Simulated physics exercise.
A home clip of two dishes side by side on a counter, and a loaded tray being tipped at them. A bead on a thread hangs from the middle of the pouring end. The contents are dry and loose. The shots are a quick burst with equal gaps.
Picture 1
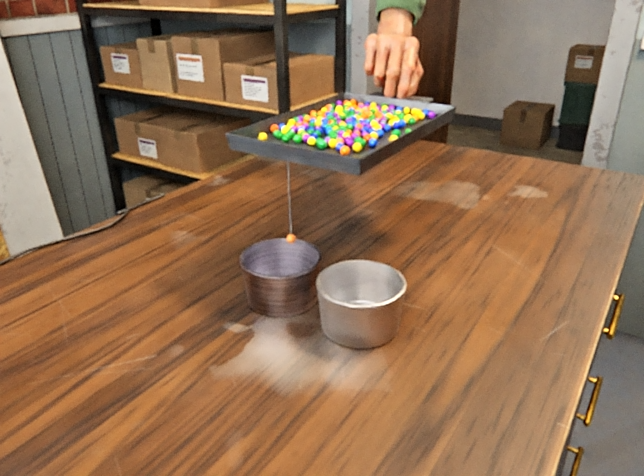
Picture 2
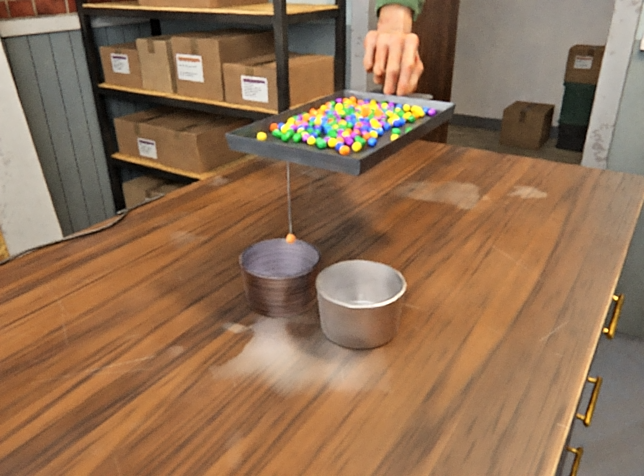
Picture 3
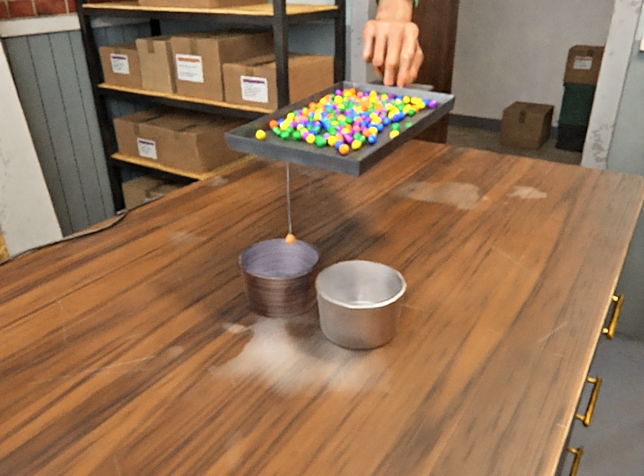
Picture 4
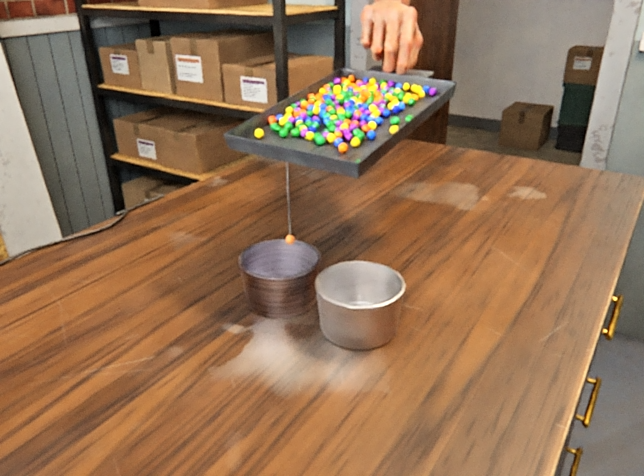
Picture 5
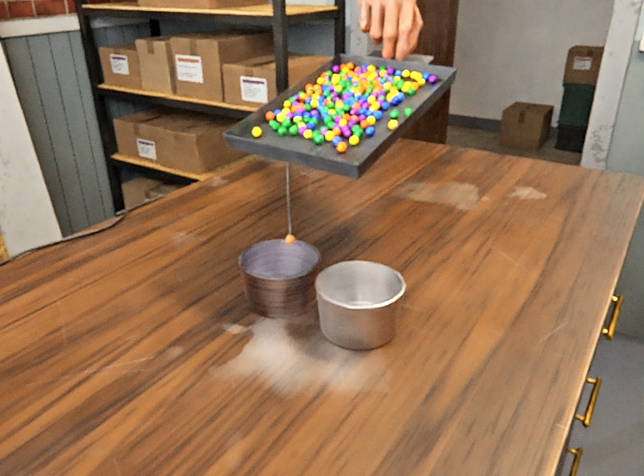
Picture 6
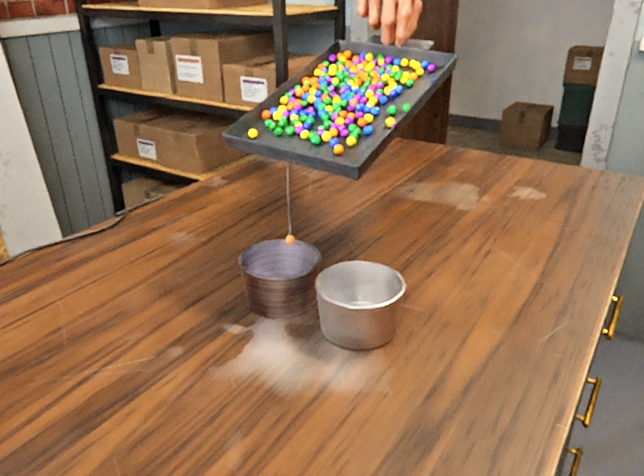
We see a hand steadily tilting a dark tray of colourful round beads above two dishes on a wooden surface, its far side rising while a small orange bead hangs on a thread and the colourful load shifts slightly.
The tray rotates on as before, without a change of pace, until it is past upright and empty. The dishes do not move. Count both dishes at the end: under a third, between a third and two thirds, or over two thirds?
The two hold from one third to two thirds of the load.
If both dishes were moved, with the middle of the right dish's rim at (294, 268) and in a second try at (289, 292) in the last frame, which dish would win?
First the right one, then the right dish.
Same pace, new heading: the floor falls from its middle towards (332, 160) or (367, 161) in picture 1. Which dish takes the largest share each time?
The first try: The right one. The second: The right one.
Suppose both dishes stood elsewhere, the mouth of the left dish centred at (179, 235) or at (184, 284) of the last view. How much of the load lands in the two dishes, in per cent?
Roughly 20 per cent, and 0 per cent.
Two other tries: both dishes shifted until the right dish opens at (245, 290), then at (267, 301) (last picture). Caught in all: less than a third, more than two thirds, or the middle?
First below one third, then below one third.
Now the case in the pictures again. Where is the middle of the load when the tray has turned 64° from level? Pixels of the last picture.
Around (307, 149).
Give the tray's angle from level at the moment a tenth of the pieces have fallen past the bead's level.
Around 60° of tilt.
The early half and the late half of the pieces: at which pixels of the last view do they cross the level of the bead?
Early half (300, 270), late half (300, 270).
Shortly afterwards, tray tipped steeply; the bulk on the tray; only a few in the right dish; only a few in the left dish; a little outside both; a little in the air.
Next, tray tipped past a quarter turn; a little on the tray; near a quarter in the right dish; a little in the left dish; near a third outside both; near a quarter in the air.
Some moments later, tray tipped past a quarter turn; near a third in the right dish; near a quarter in the left dish; near half outside both.
In the end, tray tipped past a quarter turn; near a third in the right dish; near a quarter in the left dish; near half outside both.
